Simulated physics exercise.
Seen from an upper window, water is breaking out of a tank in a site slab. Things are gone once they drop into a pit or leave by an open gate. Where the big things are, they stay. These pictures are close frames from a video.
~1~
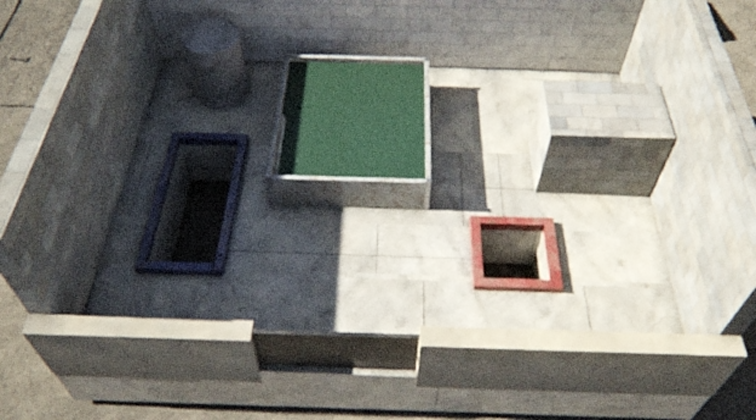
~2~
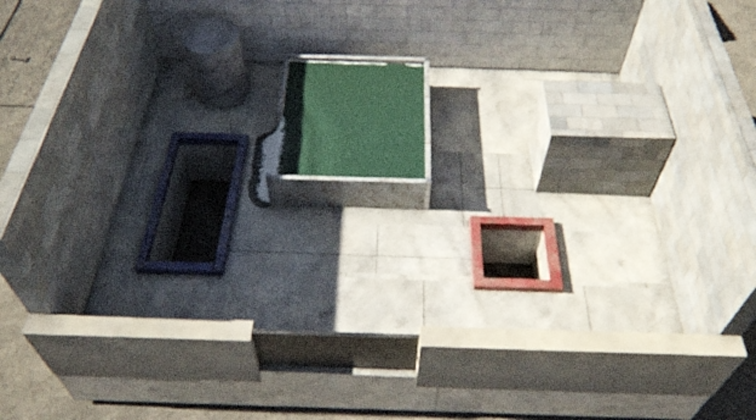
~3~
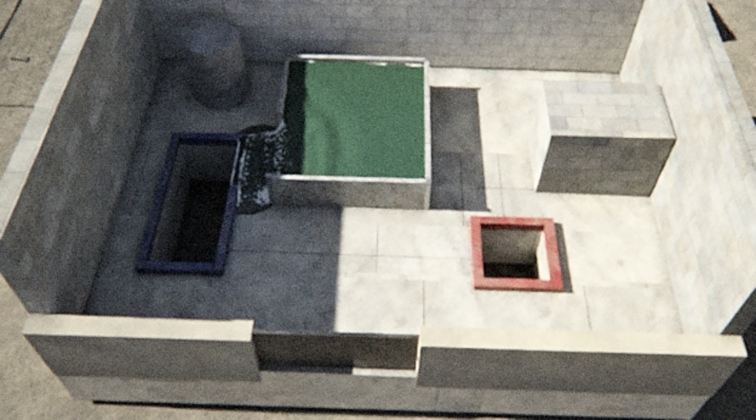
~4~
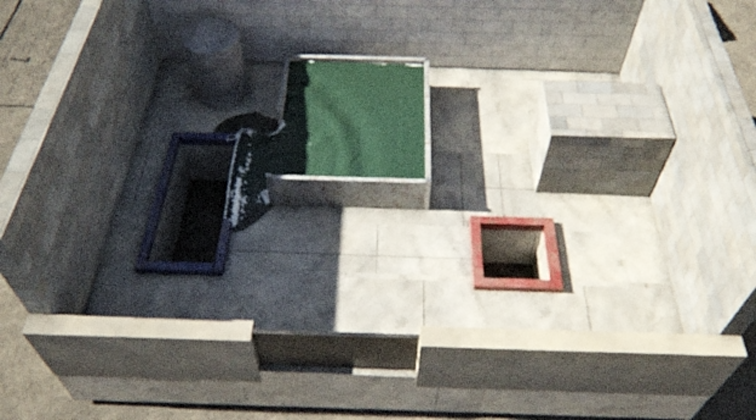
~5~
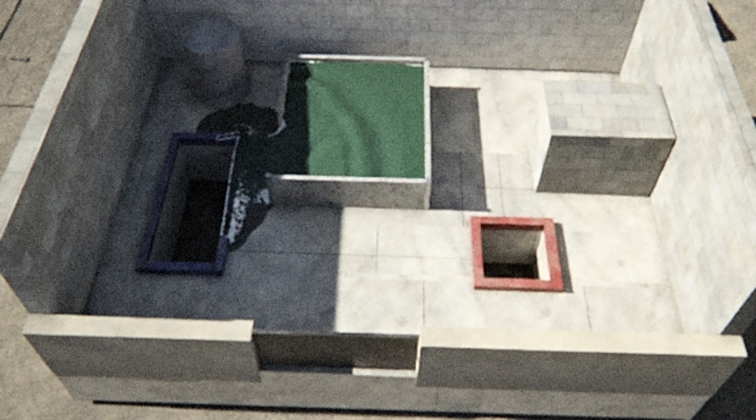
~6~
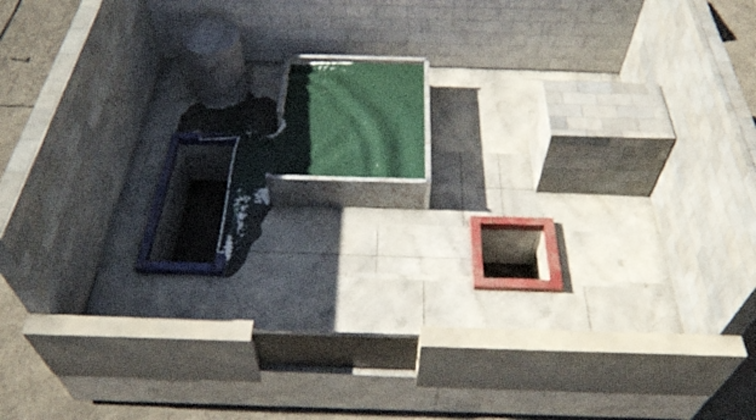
In a walled concrete yard with a blue-rimmed pit, a red-rimmed pit and a raised tank of green water, everything is still at first. Water then bursts from the tank's left side and spreads toward the blue-rimmed pit, pooling along its edge and around its far corner while the green surface ripples.
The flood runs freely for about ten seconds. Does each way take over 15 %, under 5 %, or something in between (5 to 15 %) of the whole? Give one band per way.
At the end, the gate pulls in barely a drop - beneath five per cent. The red pit pulls in barely a drop - beneath five per cent. The blue pit pulls in a good deal - past fifteen per cent.
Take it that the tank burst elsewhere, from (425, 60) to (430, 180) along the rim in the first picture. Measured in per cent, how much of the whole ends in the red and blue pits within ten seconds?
Shares: Red at 10 percent, blue at 0 percent.
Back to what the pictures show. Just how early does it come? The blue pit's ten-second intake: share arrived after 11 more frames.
That share would be near 55 %.
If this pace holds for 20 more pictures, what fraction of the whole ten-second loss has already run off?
Roughly 80 %.
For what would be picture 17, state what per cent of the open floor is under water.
That should be about 20 %.
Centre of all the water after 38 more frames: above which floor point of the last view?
I'd mark it close to (325, 169).
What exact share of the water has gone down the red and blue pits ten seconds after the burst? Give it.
In order, near 0 and 34 in a hundred.
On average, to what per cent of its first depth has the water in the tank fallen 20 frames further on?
My reading is 52 %.
A moment on, water covers 15 % of the floor; the gate 0 %, the red pit 0 %, the blue pit 10 %.
Next, water covers 20 % of the floor; the gate 0 %, the red pit 0 %, the blue pit 19 %.
Then, water covers 35 % of the floor; the gate 0 %, the red pit 0 %, the blue pit 26 %.
Later, water covers 60 % of the floor; the gate 0 %, the red pit 0 %, the blue pit 32 %.
In the end, water covers 80 % of the floor; the gate 0 %, the red pit 0 %, the blue pit 33 %.
